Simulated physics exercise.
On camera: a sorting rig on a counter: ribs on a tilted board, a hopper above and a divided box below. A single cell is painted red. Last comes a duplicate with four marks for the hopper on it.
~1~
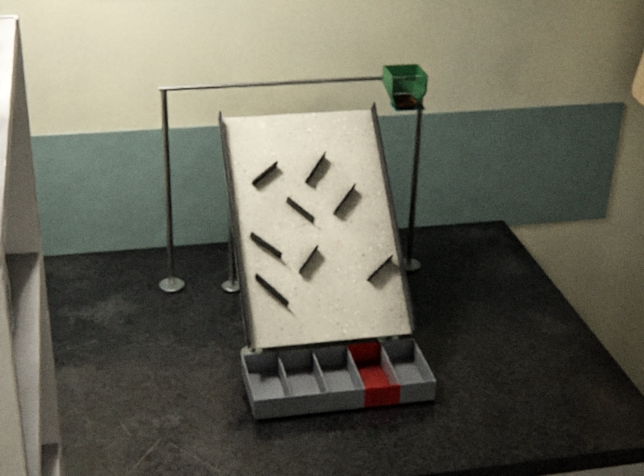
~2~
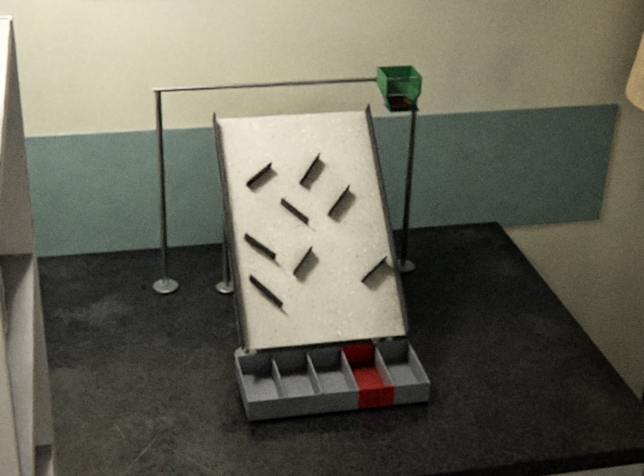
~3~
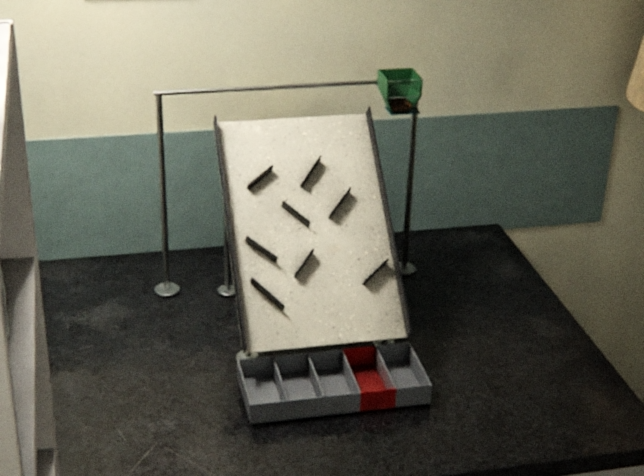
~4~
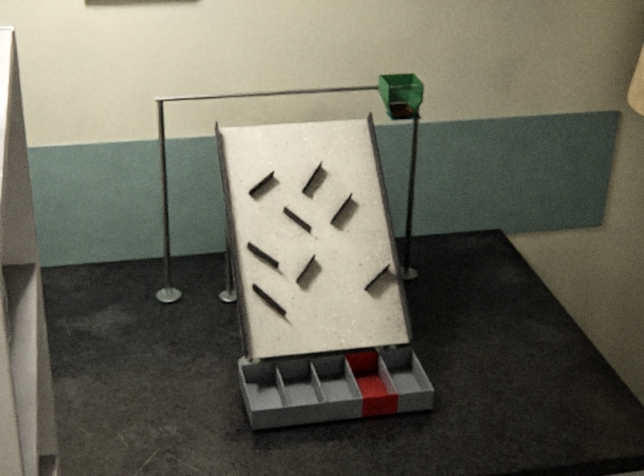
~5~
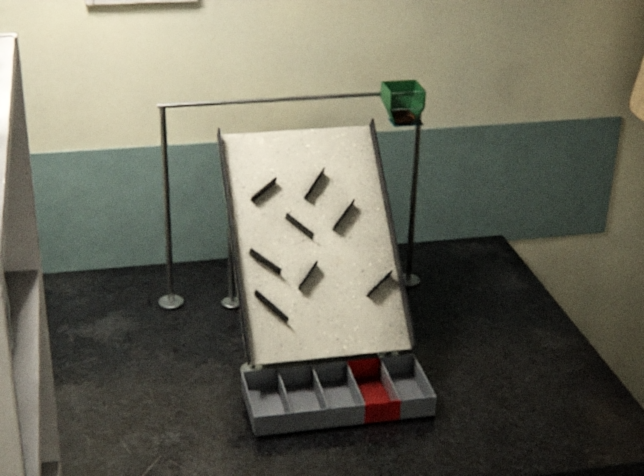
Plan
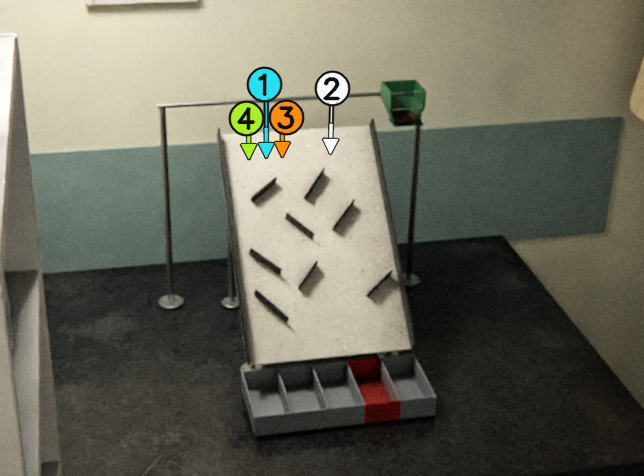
The clip opens on a pale tilted board with dark ribs, a green hopper above its upper right and a gray divided box below, one cell red. The view shifts slightly left, then the whole scene drifts a little lower, while nothing on the rig itself visibly moves.
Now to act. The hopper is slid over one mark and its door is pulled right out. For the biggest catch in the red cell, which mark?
3 is best.
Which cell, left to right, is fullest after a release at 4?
The first from the left.
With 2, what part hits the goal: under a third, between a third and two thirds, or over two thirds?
Under a third.
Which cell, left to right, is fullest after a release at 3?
It is the fourth one.
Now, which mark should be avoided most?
4.
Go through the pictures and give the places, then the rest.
The first frame shows hopper (403, 102), cereal balls, door shut.
The second frame shows ribs (248, 182) to (272, 162), (302, 180) to (320, 153), (282, 198) to (309, 220).
The third frame shows ribs (331, 215) to (351, 188), (247, 236) to (278, 258), (296, 273) to (314, 249).
The fourth frame shows ribs (254, 283) to (286, 312), (367, 286) to (390, 264).
The fifth frame shows red cell (382, 410), number 4 of 5 from the left.
On the marked copy, mark 1 meets the board at (266, 152); mark 2 meets the board at (330, 148); mark 3 meets the board at (282, 151); mark 4 meets the board at (248, 153).
For mark 1, roughly a quarter in the red cell, roughly two thirds in other cells, about a tenth outside the box.
For mark 2, roughly a quarter in the red cell, the larger part in other cells.
For mark 3, roughly half in the red cell, roughly half in other cells, just a few outside the box.
For mark 4, just a few in the red cell, almost all in other cells.
